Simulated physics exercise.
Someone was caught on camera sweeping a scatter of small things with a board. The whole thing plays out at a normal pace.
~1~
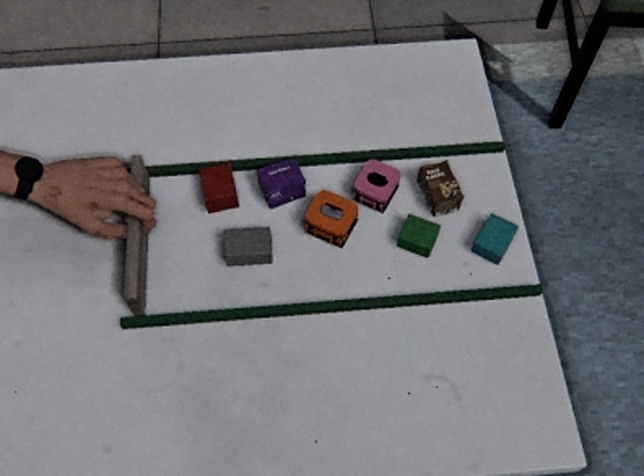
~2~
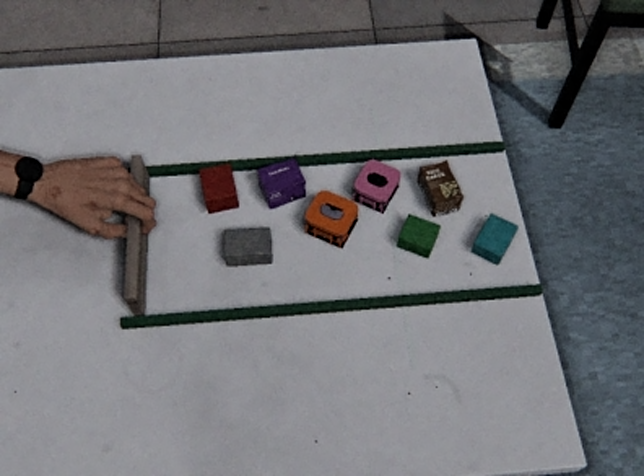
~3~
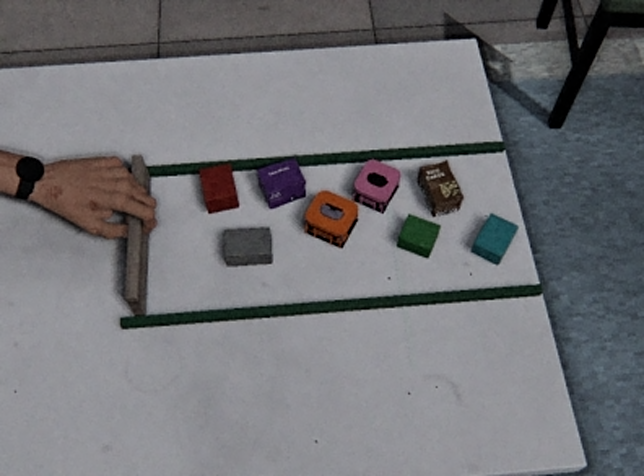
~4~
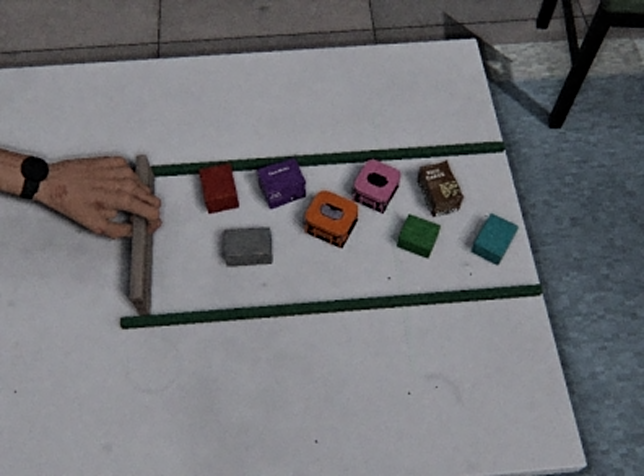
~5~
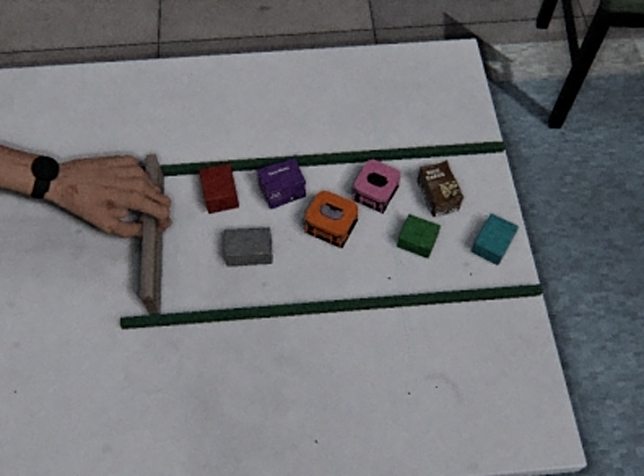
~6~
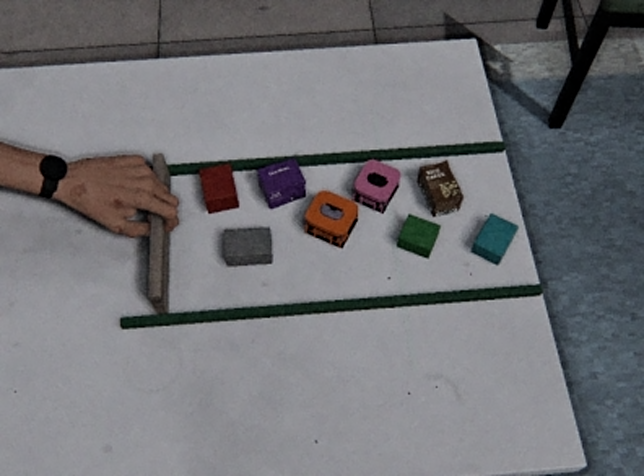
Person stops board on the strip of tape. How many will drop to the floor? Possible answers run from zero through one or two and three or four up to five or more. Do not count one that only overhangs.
I expect that none will fail to stay on the table.
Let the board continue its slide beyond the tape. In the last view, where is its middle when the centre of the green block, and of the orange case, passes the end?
The green block puts it at (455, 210), the orange case at (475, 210).
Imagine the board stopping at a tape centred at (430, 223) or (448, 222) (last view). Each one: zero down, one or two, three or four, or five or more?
Result per position - first: Just one or two, second: Either three or four.
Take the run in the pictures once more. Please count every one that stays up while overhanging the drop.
Answer: 1.
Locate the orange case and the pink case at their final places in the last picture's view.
First (438, 201), then (476, 179).
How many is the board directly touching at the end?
The count in contact is 2.
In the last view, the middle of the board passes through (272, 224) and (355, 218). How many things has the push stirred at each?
Counts: 4 and 7.
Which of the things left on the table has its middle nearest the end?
Answer: The brown box.
Early on, none off yet; turquoise block at rest near (495, 239); brown box at rest near (440, 189); green block at rest near (419, 236).
Finally, the number that fall off is zero.
